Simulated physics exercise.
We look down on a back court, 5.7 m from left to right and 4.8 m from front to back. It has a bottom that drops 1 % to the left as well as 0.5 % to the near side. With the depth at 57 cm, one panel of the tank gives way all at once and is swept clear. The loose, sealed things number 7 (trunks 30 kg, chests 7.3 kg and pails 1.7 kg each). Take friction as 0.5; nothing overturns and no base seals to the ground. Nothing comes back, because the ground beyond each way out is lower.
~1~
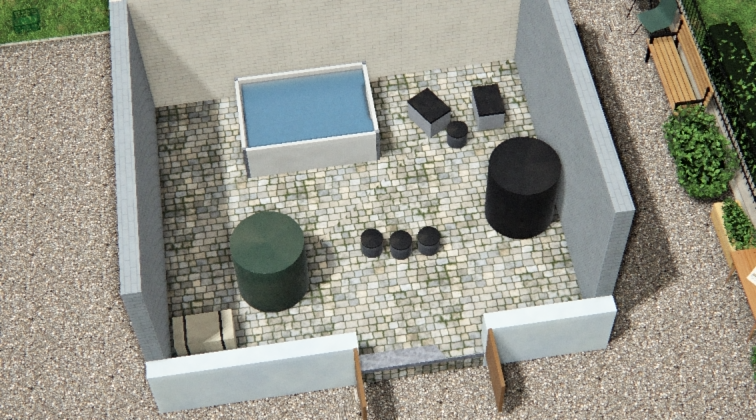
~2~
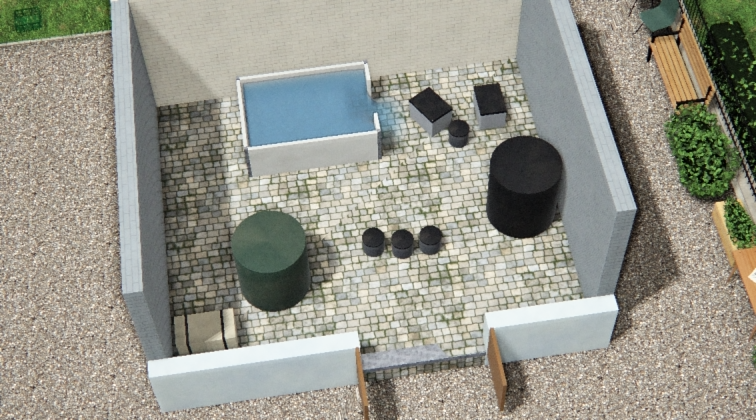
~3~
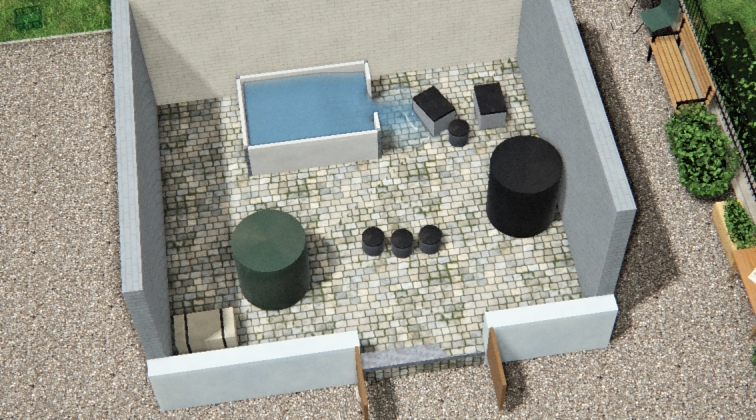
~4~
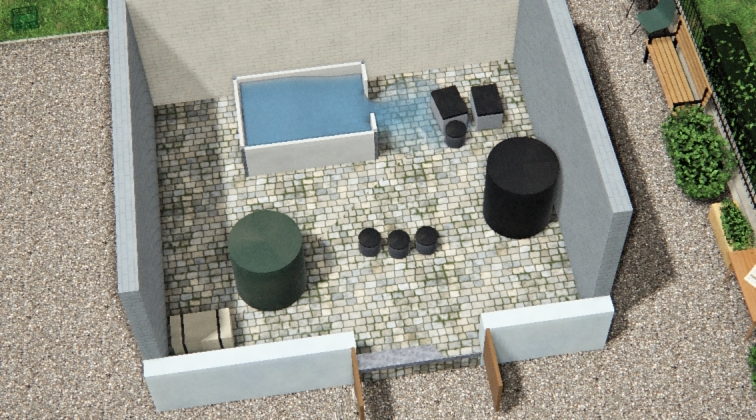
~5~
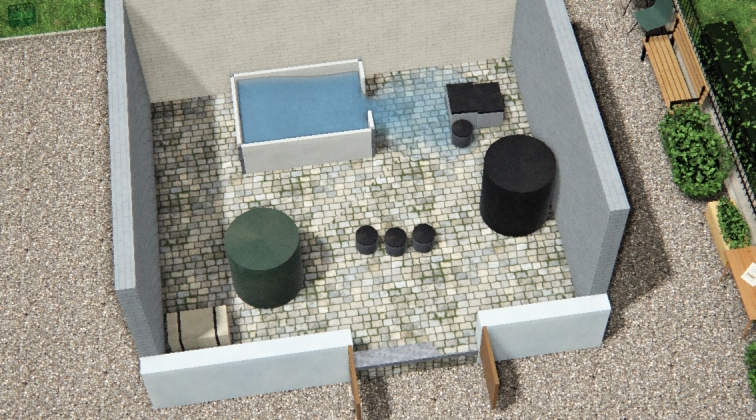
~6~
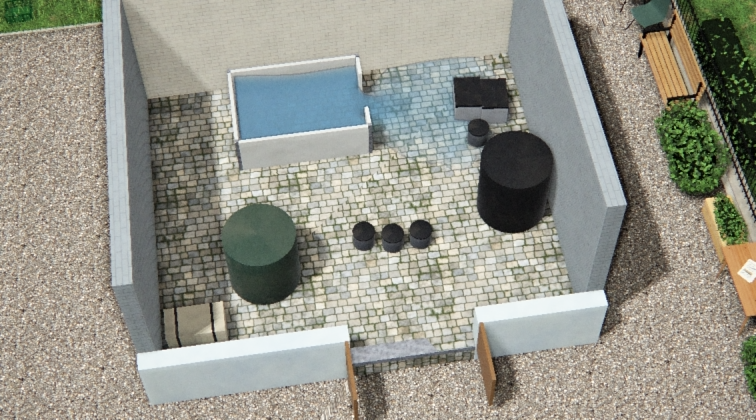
Water poured from the right side of the white tank and spread across the paving, pushing one dark-topped chest against the other and then nudging both, along with a small black pail, to the right.
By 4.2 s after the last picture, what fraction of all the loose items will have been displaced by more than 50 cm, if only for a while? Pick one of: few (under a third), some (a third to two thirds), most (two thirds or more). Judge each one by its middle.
Most.
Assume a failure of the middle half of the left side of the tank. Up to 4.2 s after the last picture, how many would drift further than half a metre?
So the tally would be 1.
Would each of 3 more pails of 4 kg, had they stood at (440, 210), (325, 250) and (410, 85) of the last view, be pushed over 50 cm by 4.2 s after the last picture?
Respectively: Tops it; doesn't reach it; tops it.
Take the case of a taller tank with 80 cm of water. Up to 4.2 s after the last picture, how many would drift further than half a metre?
I count 6 of them in that case.
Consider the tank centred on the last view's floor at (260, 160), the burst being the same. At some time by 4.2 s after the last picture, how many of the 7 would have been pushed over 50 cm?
In that case the number is 4.
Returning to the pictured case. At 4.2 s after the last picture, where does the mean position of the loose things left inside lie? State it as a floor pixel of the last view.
Mean floor pixel: About (322, 277).
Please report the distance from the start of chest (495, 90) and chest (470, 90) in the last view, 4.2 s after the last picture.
Taking them in turn, I get 100 cm for the first and 200 cm for the second.
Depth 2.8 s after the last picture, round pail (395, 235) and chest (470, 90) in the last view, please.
Roughly 3 and 17 cm.
Then, 0.4 s after the last picture 2 of 7 are over 50 cm from their spots; 1 afloat.
Then, 1.5 s after the last picture 2 of 7 are over 50 cm from their spots; 3 afloat.
Then, 2.8 s after the last picture 3 of 7 are over 50 cm from their spots; 3 afloat.
Then, 4.2 s after the last picture 6 of 7 are over 50 cm from their spots, and 6 have been at some point; 3 afloat.
